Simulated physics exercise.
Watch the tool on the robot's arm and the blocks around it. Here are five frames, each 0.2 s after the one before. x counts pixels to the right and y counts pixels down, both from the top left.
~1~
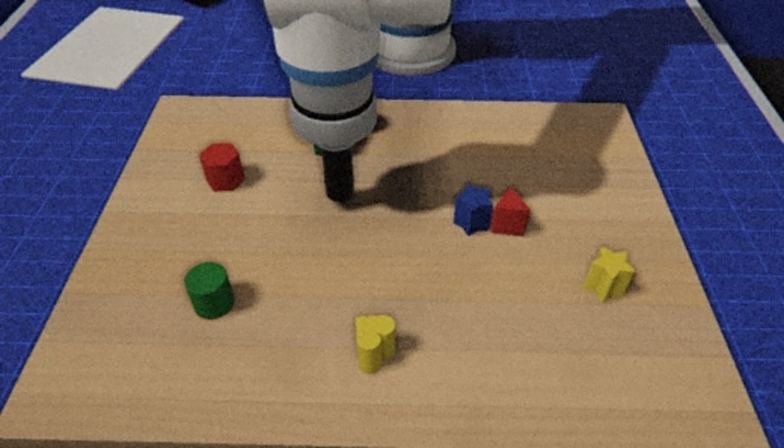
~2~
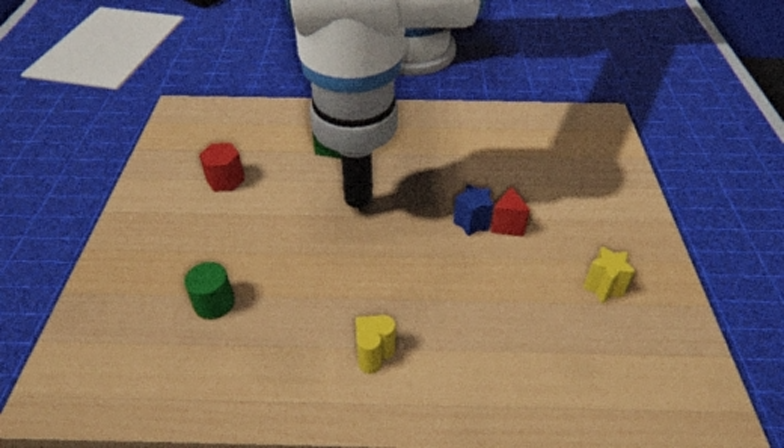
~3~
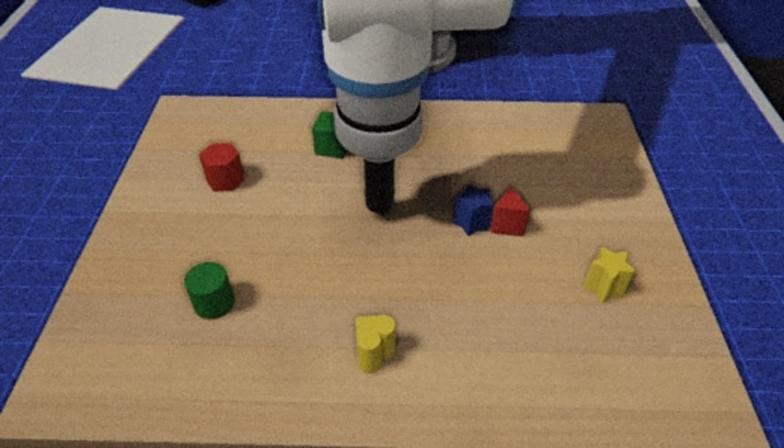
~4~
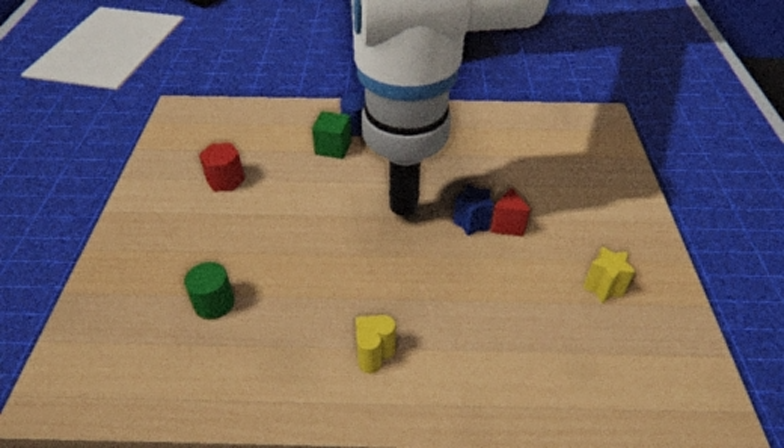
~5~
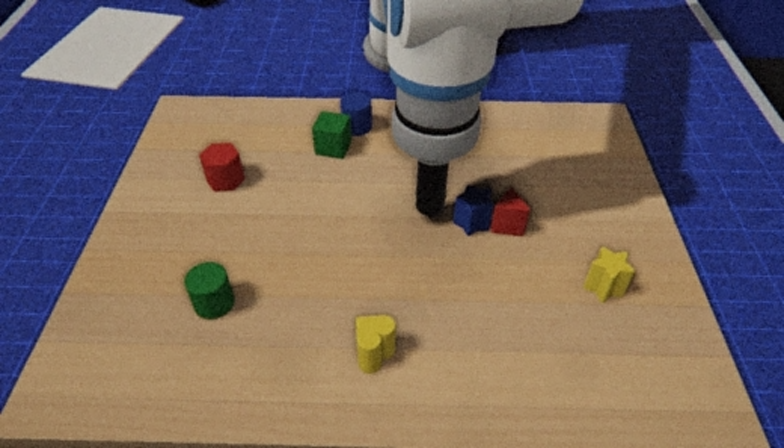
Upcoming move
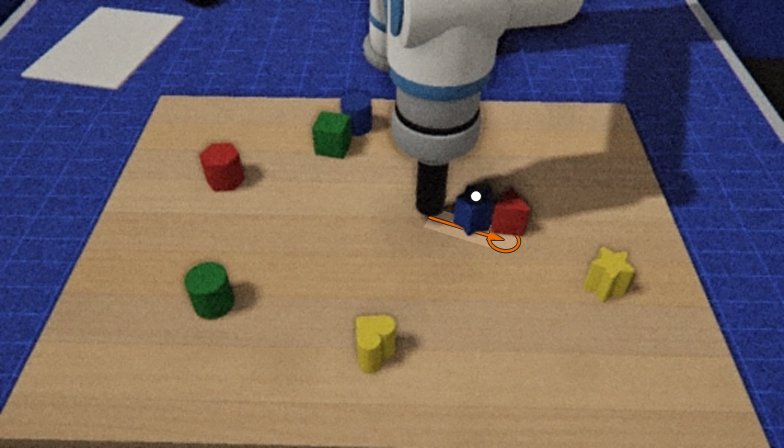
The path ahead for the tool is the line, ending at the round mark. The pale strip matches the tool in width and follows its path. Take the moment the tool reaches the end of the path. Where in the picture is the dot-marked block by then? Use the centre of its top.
The dot-marked block ends near (538, 206).
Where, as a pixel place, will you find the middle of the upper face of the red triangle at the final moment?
The centre of its top will be at (557, 195).
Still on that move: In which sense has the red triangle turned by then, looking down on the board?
Direction: Anticlockwise.
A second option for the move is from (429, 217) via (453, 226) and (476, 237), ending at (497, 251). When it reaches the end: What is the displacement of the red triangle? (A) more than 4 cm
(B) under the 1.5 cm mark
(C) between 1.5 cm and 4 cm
Choice C: Between 1.5 cm and 4 cm.
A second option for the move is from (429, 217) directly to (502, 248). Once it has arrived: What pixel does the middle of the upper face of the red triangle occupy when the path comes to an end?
Its top centre is at about (547, 194).
Path on the board, from (429, 217) directly to (504, 240); the dot is on the blue star block.
On the path given first. Halfway along, tool (468, 219); blue star block (505, 202); red triangle (532, 201), turned 45° anticlockwise.
At the end, tool (506, 230); blue star block (538, 206), turned 45° anticlockwise; red triangle (557, 195), turned 80° anticlockwise.
